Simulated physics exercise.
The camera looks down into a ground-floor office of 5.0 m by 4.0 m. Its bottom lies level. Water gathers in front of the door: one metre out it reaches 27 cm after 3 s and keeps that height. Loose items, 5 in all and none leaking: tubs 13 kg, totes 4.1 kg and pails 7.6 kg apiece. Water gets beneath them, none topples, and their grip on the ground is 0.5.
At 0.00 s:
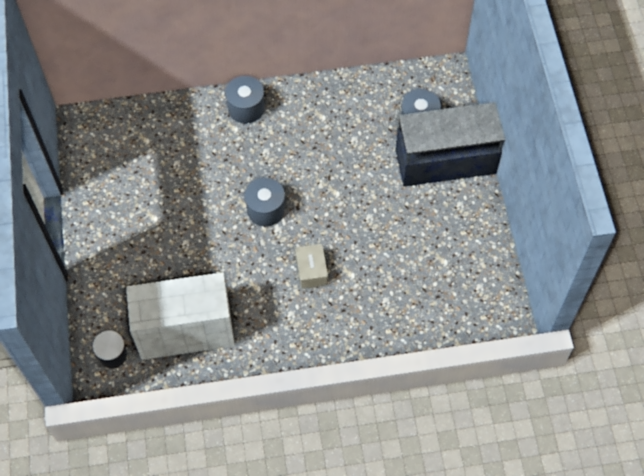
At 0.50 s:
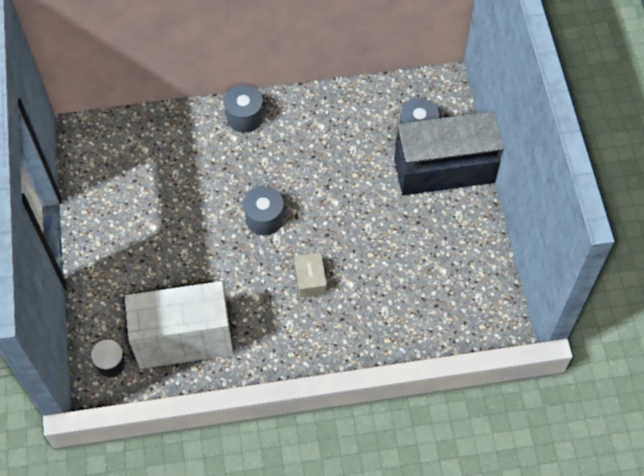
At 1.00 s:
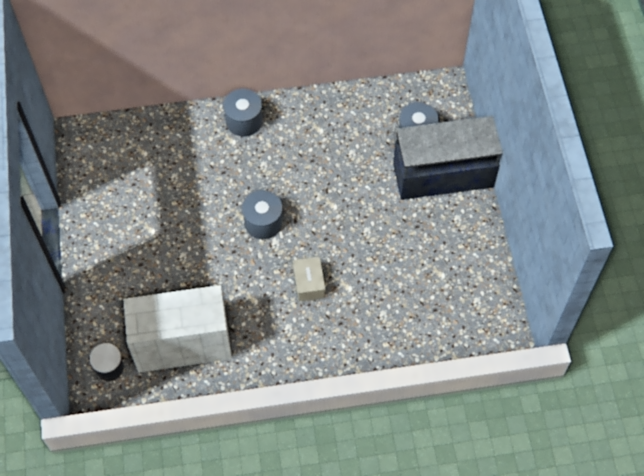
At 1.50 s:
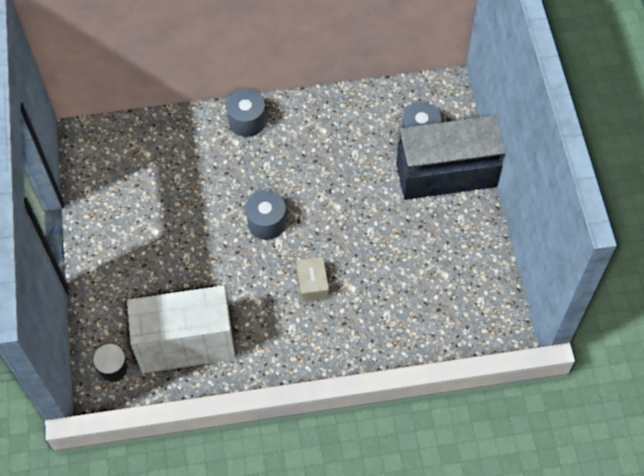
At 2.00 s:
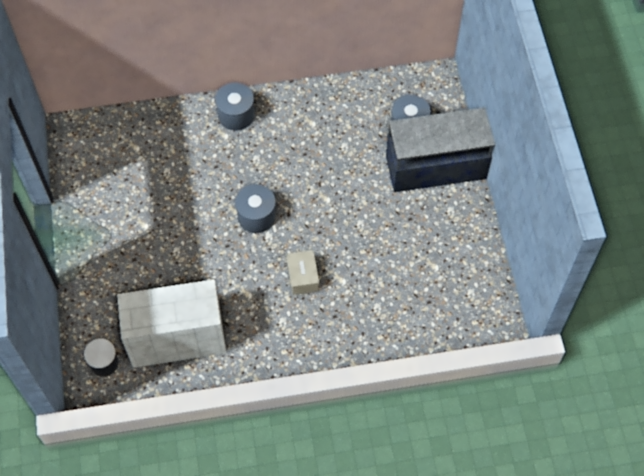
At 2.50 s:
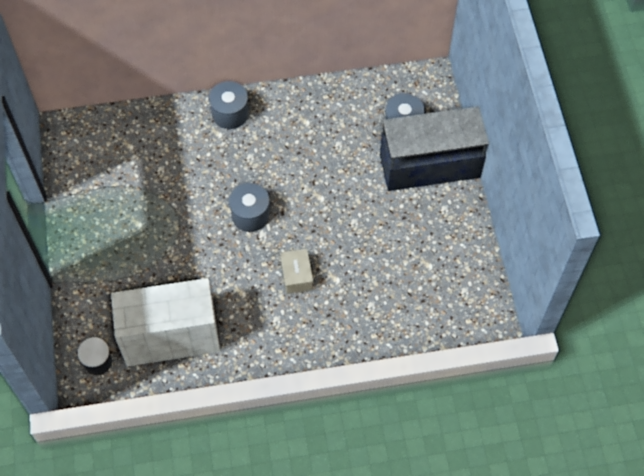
Greenish water covers the paving outside a roofless room seen from above, then enters through the opening in the left wall and spreads across the nearby speckled floor, while the round containers and boxes inside stay in place.
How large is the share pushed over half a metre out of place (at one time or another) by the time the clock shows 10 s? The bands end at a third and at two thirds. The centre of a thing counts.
Share: At least two thirds.
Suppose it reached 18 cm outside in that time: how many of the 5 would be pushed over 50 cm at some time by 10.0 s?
In that case 1 of them.
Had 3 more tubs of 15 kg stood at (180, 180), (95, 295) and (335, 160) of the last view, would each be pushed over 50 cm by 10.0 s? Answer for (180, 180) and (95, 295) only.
In that order: More, less.
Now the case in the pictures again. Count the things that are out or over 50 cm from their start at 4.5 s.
1 of them.
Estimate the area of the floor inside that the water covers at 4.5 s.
Some 11.5 m2.
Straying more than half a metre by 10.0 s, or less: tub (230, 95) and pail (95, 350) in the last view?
In turn: Over, under.
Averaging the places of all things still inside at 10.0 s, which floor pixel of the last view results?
Near (337, 204).
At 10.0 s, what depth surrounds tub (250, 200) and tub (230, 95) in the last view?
Roughly 15 and 15 cm.
After 3.5 s 0 of 5 are over 50 cm from their spots; 0 afloat.
After 4.5 s 1 of 5 are over 50 cm from their spots; 0 afloat.
After 7.0 s 3 of 5 are over 50 cm from their spots; 2 afloat.
After 10.0 s 3 of 5 are over 50 cm from their spots, and 4 have been at some point; 4 afloat.
